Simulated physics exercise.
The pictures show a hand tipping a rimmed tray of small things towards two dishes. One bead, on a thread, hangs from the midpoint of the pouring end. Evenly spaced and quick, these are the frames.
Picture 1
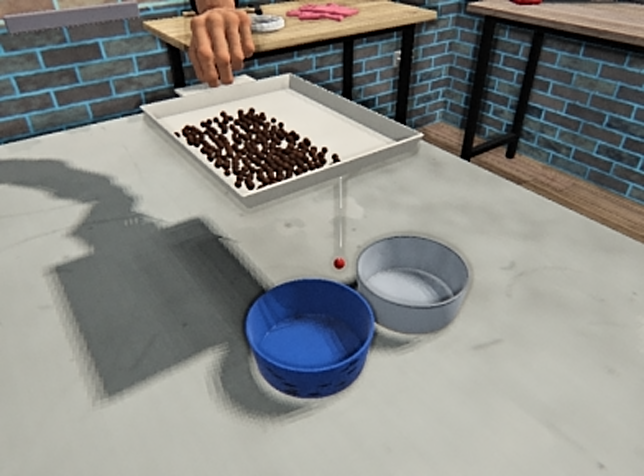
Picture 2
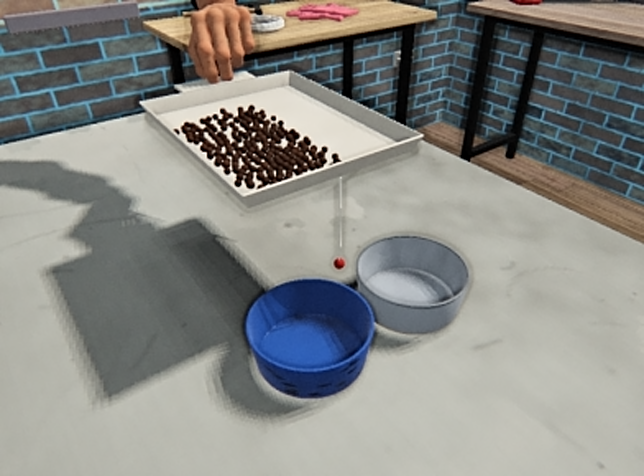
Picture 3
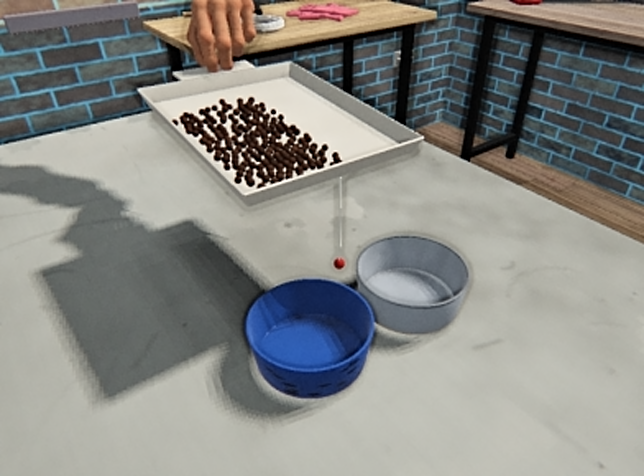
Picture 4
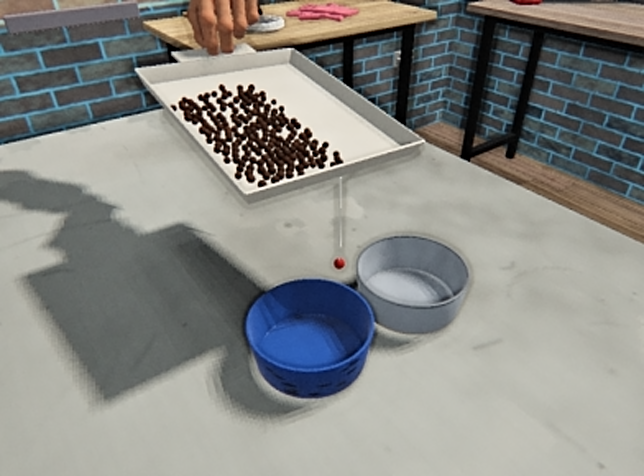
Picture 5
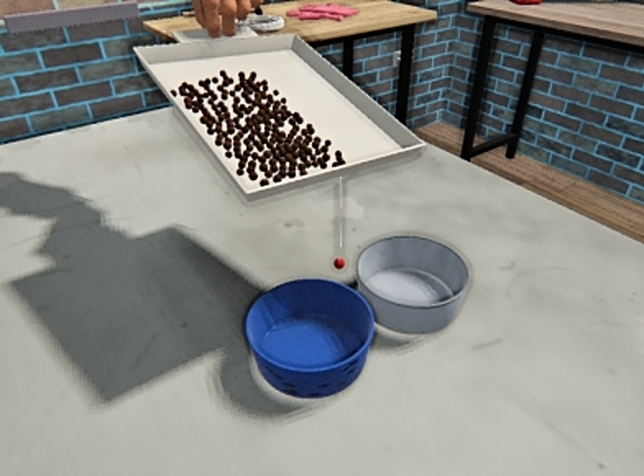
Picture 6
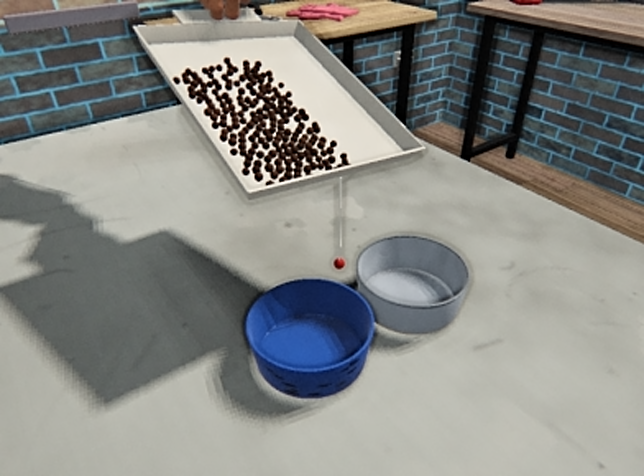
At first, a hand holds a nearly level white rimmed tray of small dark berries above a blue dish and a grey one, a red bead hanging from its near edge. The hand then lifts the far end, tilting the tray more steeply towards the dishes, and the berries spread slightly down its surface.
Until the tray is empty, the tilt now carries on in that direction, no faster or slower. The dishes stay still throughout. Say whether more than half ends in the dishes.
So the dishes mostly succeed at catching it, really.
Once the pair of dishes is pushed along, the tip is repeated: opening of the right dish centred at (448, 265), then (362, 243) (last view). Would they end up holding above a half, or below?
A majority, then a minority.
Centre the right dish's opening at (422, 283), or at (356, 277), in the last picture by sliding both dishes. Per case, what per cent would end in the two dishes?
80 %, then 60 %.
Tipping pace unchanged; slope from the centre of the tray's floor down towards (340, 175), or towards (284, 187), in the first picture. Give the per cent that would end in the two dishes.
Lab note: Try one about 90 %, try two about 80 %.
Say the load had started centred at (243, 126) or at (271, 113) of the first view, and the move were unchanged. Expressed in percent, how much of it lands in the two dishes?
Respectively 90 and 90 in a hundred.
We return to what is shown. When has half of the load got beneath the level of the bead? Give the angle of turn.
Roughly 90 degrees of turn.
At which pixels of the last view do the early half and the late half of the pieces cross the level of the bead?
About (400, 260) to begin with, then about (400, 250).
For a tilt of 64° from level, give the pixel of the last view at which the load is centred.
In the last view, the load is centred near (365, 165).
Just after the last frame, tray tipped steeply; the larger part on the tray; about a tenth in the right dish; just a few outside both; about a tenth in the air.
A moment on, tray tipped past a quarter turn; about a tenth in the left dish; the larger part in the right dish; about a tenth outside both; about a tenth in the air.
Further on, tray tipped past a quarter turn; about a tenth in the left dish; the larger part in the right dish; about a tenth outside both.
When it is over, tray tipped past a quarter turn; about a tenth in the left dish; the larger part in the right dish; about a tenth outside both.
